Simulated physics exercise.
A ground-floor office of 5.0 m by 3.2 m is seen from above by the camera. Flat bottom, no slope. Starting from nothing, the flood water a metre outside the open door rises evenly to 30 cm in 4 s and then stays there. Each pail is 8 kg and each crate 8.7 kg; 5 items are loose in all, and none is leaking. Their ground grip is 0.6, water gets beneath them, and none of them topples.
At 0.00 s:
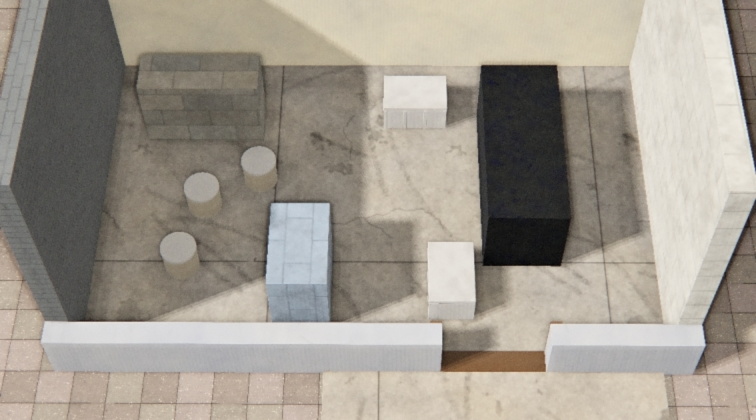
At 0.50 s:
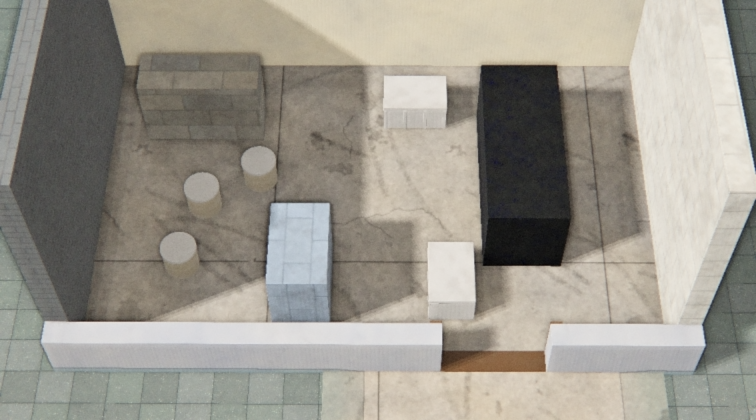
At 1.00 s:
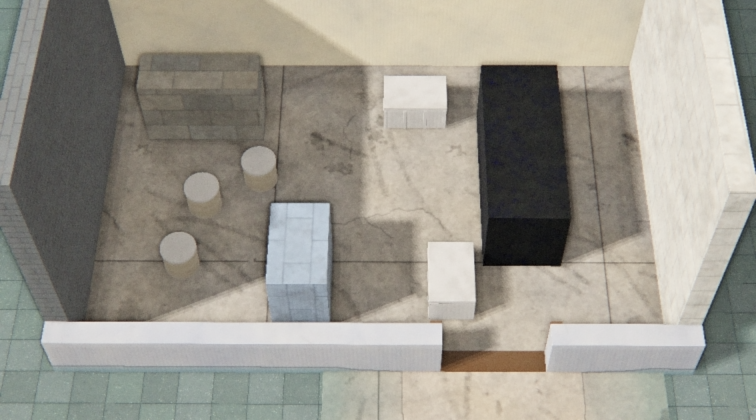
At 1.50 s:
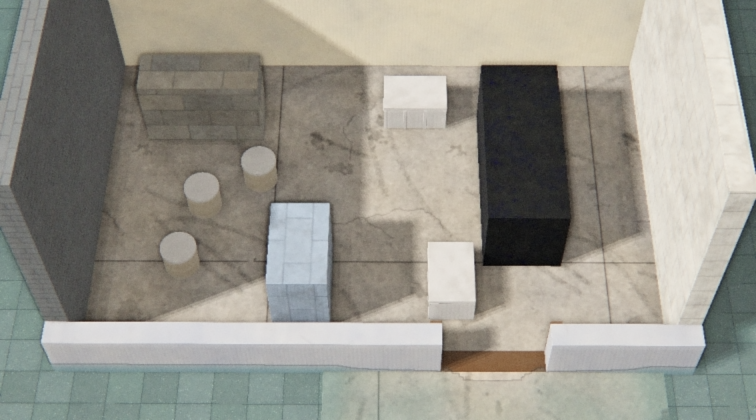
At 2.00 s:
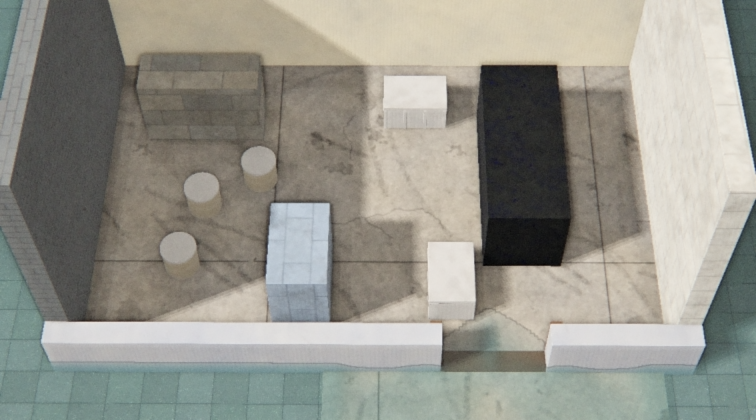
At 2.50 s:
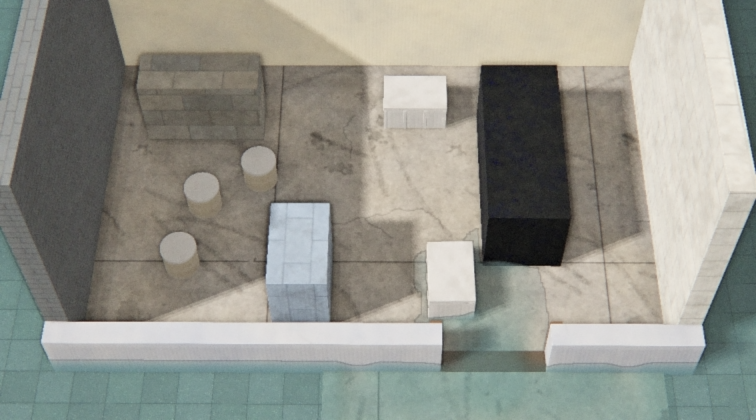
Greenish water spread over the paving outside a roofless room, then crept in through the doorway and around a white block near it, while the blocks and three round pails inside stayed still.
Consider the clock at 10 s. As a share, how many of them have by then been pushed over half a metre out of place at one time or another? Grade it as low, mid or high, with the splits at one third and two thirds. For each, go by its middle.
Grade: Mid, one to two thirds.
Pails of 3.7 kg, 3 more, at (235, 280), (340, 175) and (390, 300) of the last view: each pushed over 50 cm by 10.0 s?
In order: Below the mark, above the mark, below the mark.
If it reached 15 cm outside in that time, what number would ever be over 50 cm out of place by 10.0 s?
In that case the number is 1.
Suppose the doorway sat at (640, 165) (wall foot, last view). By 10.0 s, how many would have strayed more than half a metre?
2.
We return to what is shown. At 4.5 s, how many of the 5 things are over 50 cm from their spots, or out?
That would be 1.
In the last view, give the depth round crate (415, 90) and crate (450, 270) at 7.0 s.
I'd put it at 9 cm and 12 cm respectively.
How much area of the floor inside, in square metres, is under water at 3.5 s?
About 3.5 m2.
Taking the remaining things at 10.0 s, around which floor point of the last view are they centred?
I'd put it around (271, 173).
After 3.5 s 1 of 5 are over 50 cm from their spots; 0 afloat.
After 4.5 s 1 of 5 are over 50 cm from their spots; 0 afloat.
After 7.0 s 1 of 5 are over 50 cm from their spots; 2 afloat.
After 10.0 s 2 of 5 are over 50 cm from their spots, and 3 have been at some point; 2 afloat.
